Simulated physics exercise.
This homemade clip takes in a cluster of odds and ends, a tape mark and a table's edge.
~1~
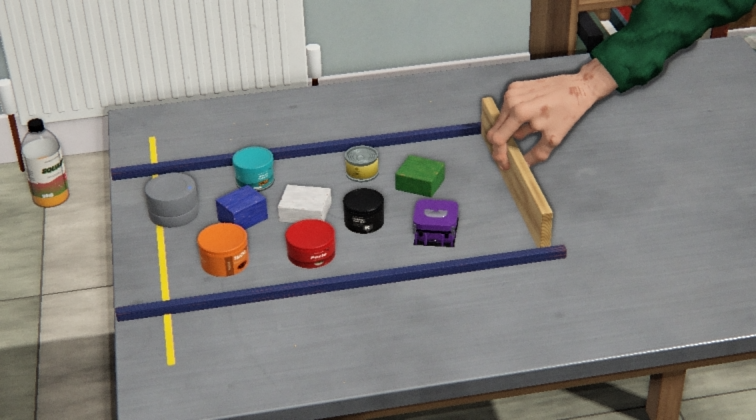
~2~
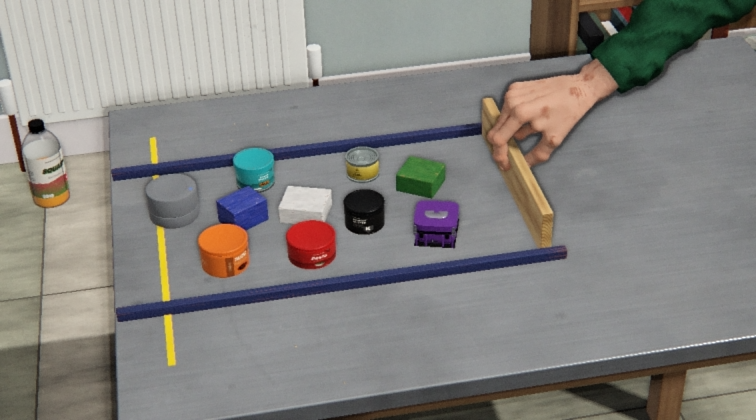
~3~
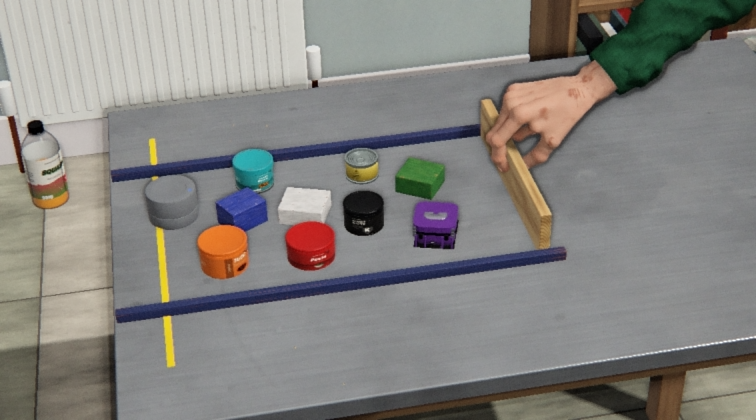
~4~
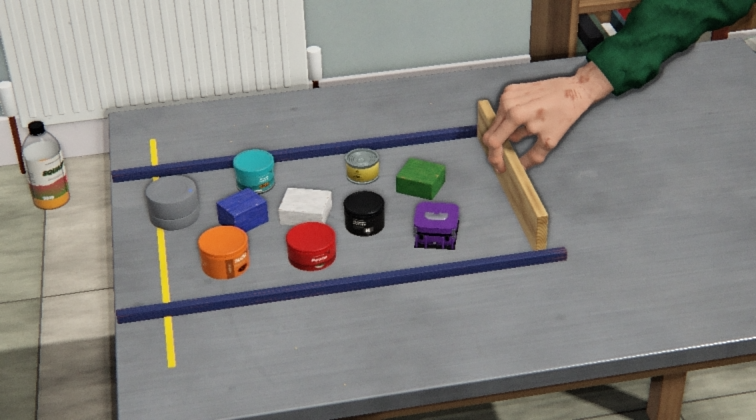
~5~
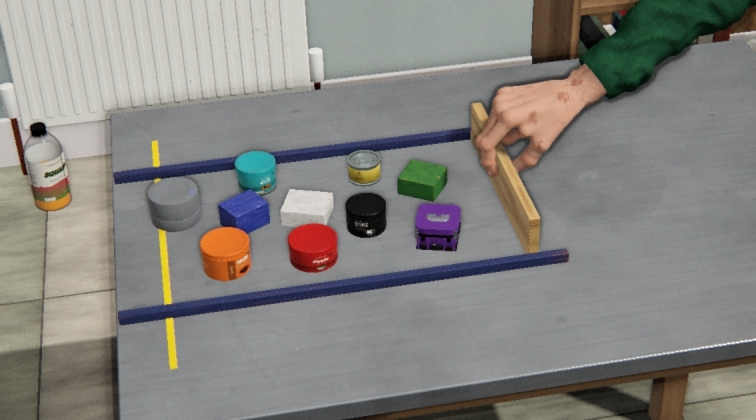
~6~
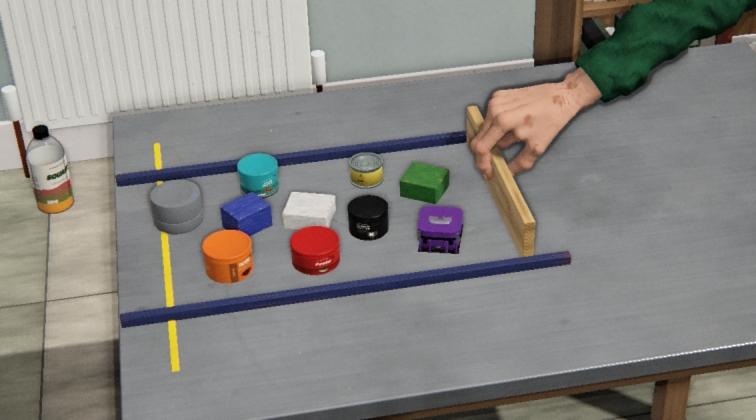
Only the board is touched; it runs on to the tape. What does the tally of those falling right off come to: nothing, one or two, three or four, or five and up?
It comes to five and up.
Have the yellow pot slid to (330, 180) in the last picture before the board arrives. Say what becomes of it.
From that start, the object then is safe.
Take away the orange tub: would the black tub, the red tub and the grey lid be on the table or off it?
Black tub still up; red tub down; grey lid down.
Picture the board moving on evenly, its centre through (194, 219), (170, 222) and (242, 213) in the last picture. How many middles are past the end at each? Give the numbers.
Going through the three positions, you'd get 2, 5 and 0.
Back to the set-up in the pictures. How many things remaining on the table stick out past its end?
It's 0.
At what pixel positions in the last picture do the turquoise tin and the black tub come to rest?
Turquoise tin: About (140, 184); black tub: About (144, 249).
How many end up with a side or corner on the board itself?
5.
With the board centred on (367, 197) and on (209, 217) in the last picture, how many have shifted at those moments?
Tally at point one: 6; at point two: 10.
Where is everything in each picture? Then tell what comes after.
Grey lid (172, 200); orange tub (224, 250); blue block (242, 209); board (514, 170); tape (160, 237), in the first frame.
Orange tub (224, 251); green block (421, 177), in the second frame.
Blue block (242, 211); red tub (311, 246), in the third frame.
Grey lid (173, 203); black tub (364, 214), in the fourth frame.
Orange tub (226, 254); yellow pot (364, 168), in the fifth frame.
Grey lid (177, 207); orange tub (228, 257); blue block (246, 216); board (498, 179); tape (165, 243), in the sixth frame.
A little later, none off yet; grey lid at rest near (177, 207); orange tub at rest near (228, 257); blue block at rest near (246, 216).
Next, none off yet; grey lid shifted a little near (161, 206); orange tub shifted a little near (204, 259); blue block shifted about its own width near (204, 221).
Later still, none off yet; grey lid shifted a little near (148, 205); orange tub shifted well along near (114, 268); blue block shifted well along near (117, 236).
When it is over, the number that fall off is five or more; down, white block, red tub, blue block, orange tub and grey lid.
